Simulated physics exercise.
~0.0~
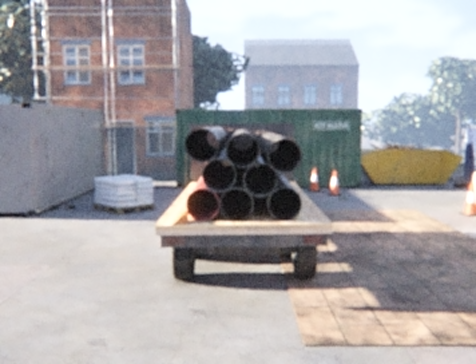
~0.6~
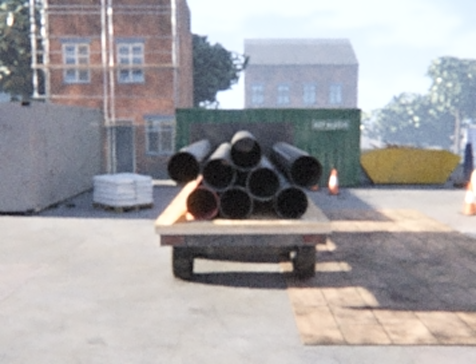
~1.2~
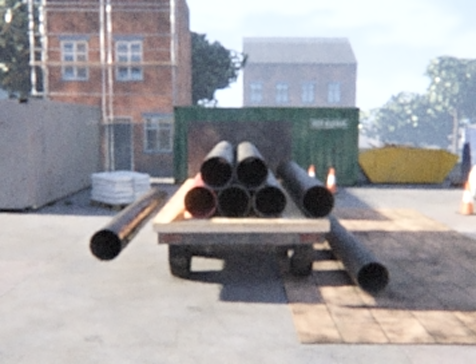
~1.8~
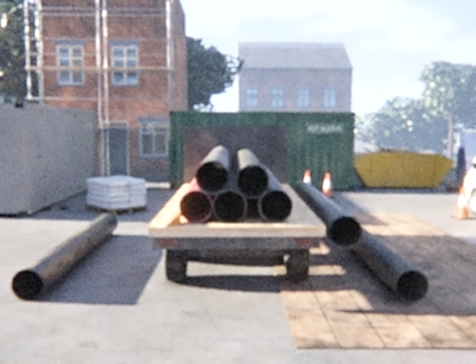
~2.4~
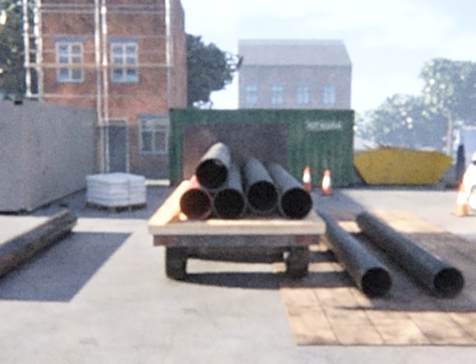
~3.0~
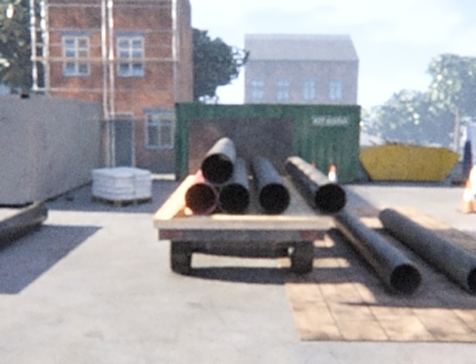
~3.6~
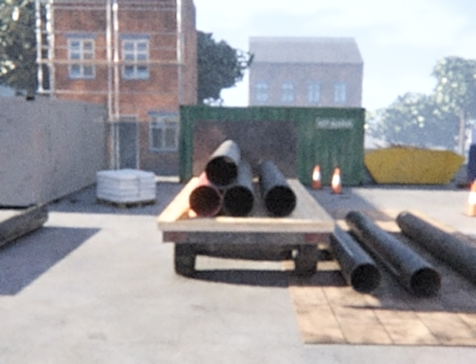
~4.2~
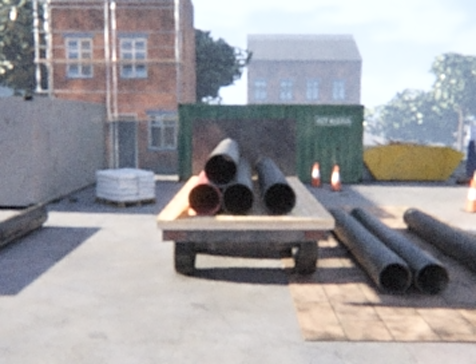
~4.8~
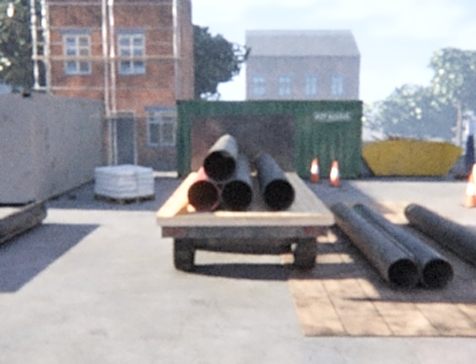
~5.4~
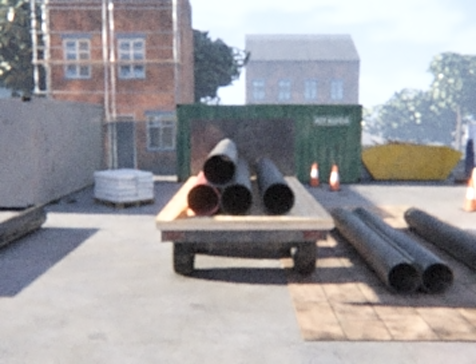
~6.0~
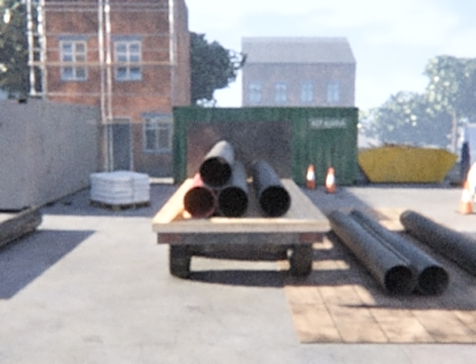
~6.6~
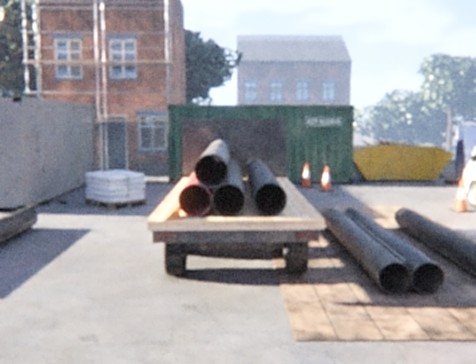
In a sunny yard by a brick building, a stack of dark pipes on a parked flat trailer spread apart, and one rolled off to the left while three dropped off to the right, leaving four on the deck, including the reddish one.
